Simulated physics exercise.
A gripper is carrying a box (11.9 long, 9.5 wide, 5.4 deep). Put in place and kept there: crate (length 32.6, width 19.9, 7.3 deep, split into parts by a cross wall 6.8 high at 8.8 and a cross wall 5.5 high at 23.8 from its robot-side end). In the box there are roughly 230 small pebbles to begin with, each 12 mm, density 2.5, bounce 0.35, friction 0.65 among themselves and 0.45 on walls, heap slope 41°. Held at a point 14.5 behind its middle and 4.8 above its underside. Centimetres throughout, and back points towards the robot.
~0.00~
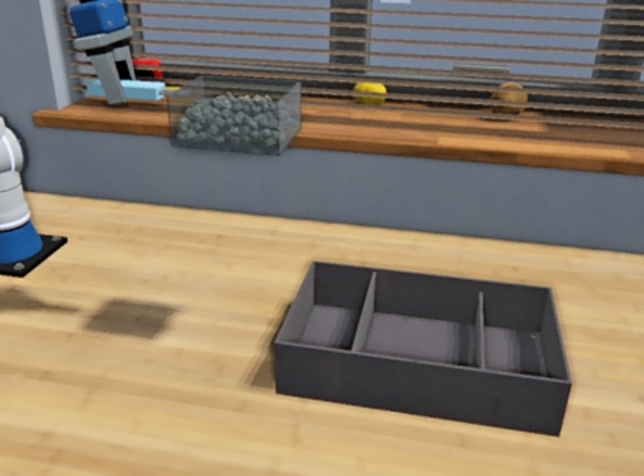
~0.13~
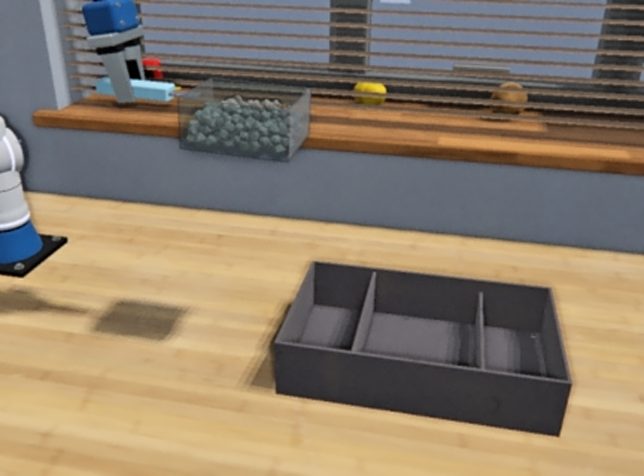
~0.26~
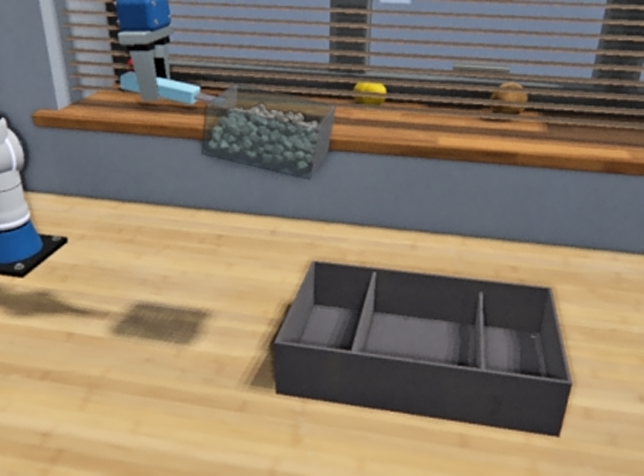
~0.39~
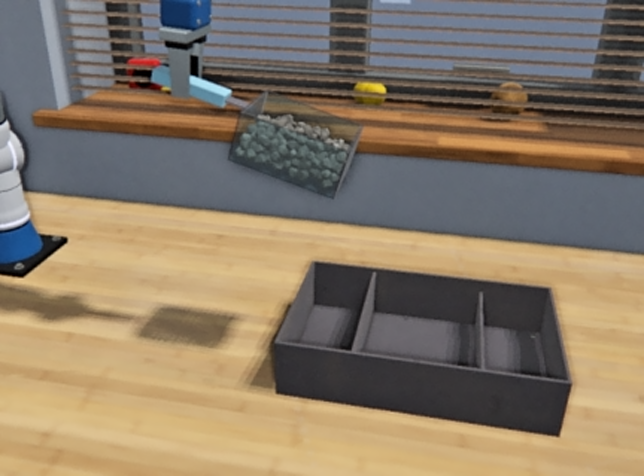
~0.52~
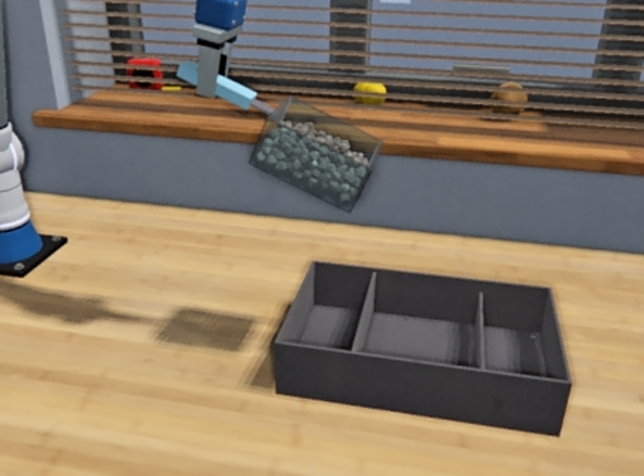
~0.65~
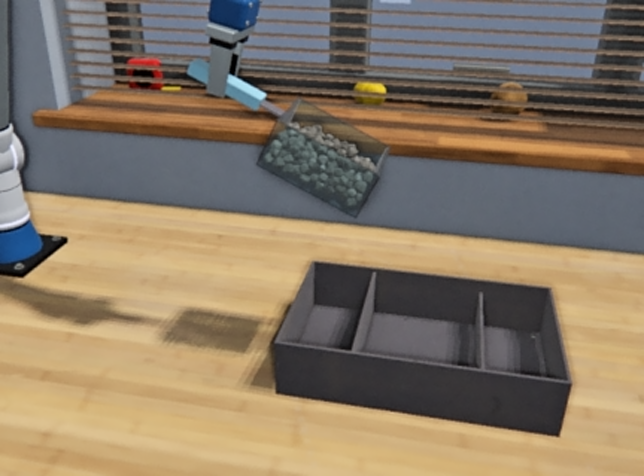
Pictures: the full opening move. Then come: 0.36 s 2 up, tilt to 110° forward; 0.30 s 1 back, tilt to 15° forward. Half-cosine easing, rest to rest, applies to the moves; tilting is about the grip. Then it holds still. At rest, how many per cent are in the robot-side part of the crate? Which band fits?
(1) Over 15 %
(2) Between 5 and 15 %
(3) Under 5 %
Answer: 3.
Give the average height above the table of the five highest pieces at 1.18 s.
Height: Around 26 cm.
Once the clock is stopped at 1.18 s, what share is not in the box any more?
About 30 per cent.
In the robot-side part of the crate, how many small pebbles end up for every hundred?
Estimate: Near 4 %.
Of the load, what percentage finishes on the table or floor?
I'd put it at about 25 per cent.
After 0.91 s, tilted 96° forward, highest piece 27 above the table; 187 in the box, 8 in the robot-side part, 33 in flight or on a rim.
After 1.18 s, tilted 54° forward, highest piece 27 above the table; 164 in the box, 55 on the table or floor, 7 in the robot-side part, 2 in flight or on a rim.
After 1.51 s, tilted 15° forward, highest piece 34 above the table; 161 in the box, 56 on the table or floor, 7 in the robot-side part, 1 in the far-side part, 3 in flight or on a rim.
After 2.56 s, tilted 15° forward, highest piece 34 above the table; 161 in the box, 56 on the table or floor, 7 in the robot-side part, 3 in the middle part, 1 in the far-side part.
In the end, 161 in the box, 56 on the table or floor, 7 in the robot-side part, 3 in the middle part, 1 in the far-side part. That is 3 % in the robot-side part of the crate.
